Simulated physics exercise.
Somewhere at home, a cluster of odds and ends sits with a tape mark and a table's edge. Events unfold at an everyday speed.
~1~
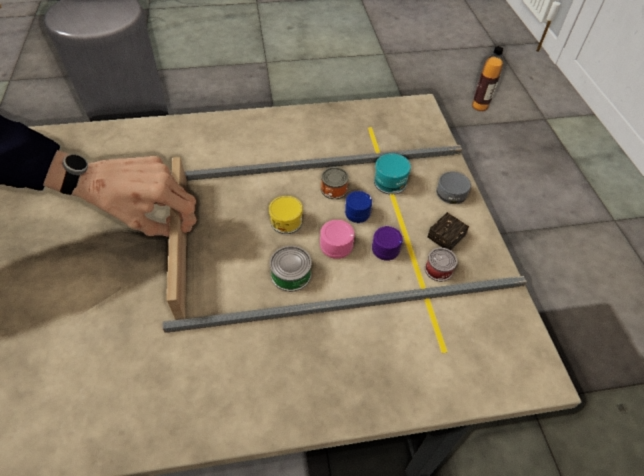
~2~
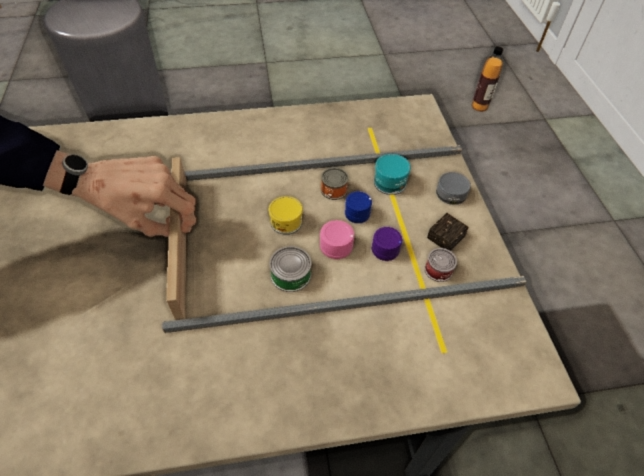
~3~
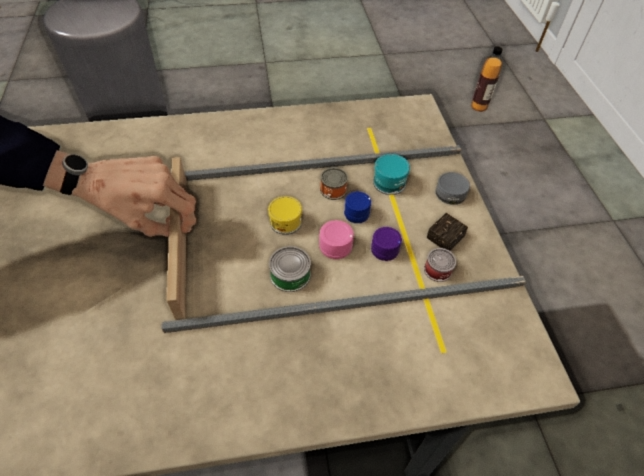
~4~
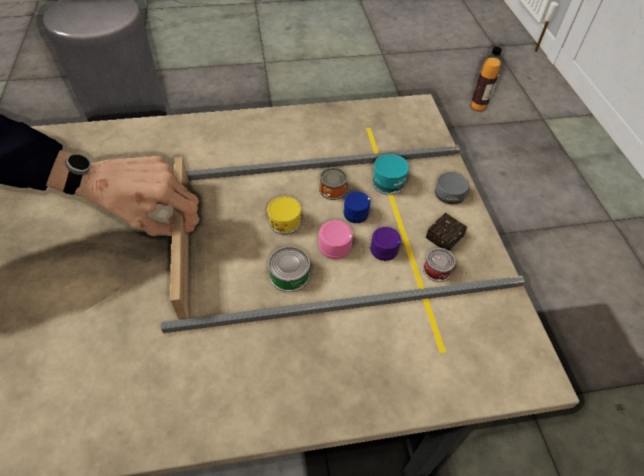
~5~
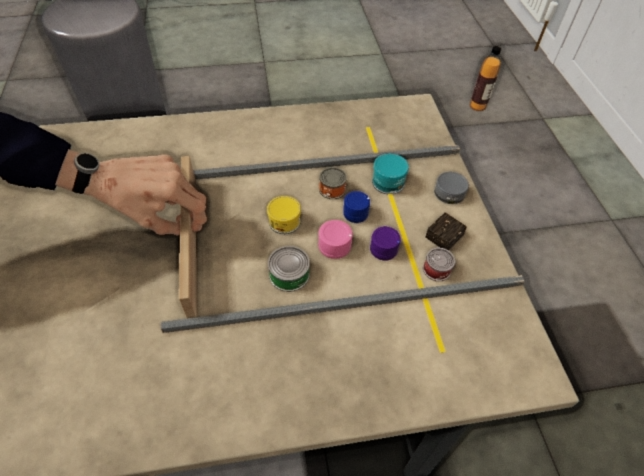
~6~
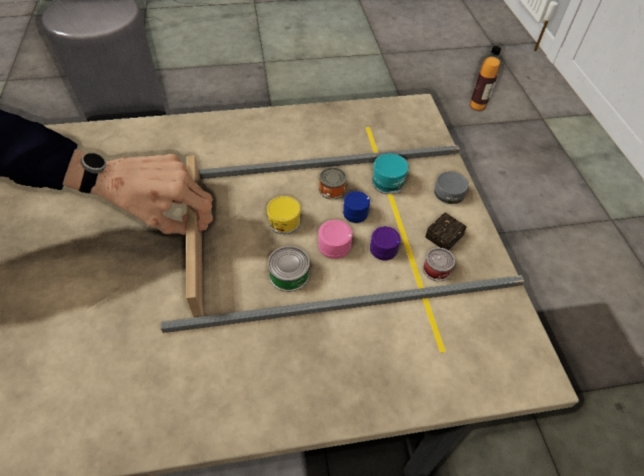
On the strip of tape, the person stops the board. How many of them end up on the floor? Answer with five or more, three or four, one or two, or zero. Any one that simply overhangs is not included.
The count that falls is zero.
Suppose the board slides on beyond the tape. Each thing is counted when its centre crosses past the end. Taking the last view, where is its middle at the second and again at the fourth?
Around (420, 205); afterwards around (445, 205).
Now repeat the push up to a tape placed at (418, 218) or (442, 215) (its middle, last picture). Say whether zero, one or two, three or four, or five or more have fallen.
No fall at all; one to two.
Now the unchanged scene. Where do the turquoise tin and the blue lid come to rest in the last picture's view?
The turquoise tin comes to rest close to (428, 169), while the blue lid rests close to (438, 197).
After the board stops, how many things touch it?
The number is 4.
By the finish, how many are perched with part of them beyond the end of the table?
I count 0 overhanging.
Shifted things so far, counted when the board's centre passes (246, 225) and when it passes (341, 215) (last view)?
0, then 6.
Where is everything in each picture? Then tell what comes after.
Grey tub (453, 188); black block (448, 232); red pot (441, 265); board (178, 233); tape (401, 220), in the first picture.
Black block (448, 232); board (178, 233), in the second picture.
Red pot (440, 265); yellow pot (285, 215), in the third picture.
Grey tub (452, 188); purple lid (385, 244), in the fourth picture.
Black block (446, 232); pink lid (335, 239), in the fifth picture.
Grey tub (451, 188); black block (446, 232); red pot (439, 264); board (194, 231); tape (399, 220), in the sixth picture.
Early on, none off yet; grey tub at rest near (451, 188); black block at rest near (446, 232); red pot at rest near (439, 264).
Finally, the number that fall off is zero.
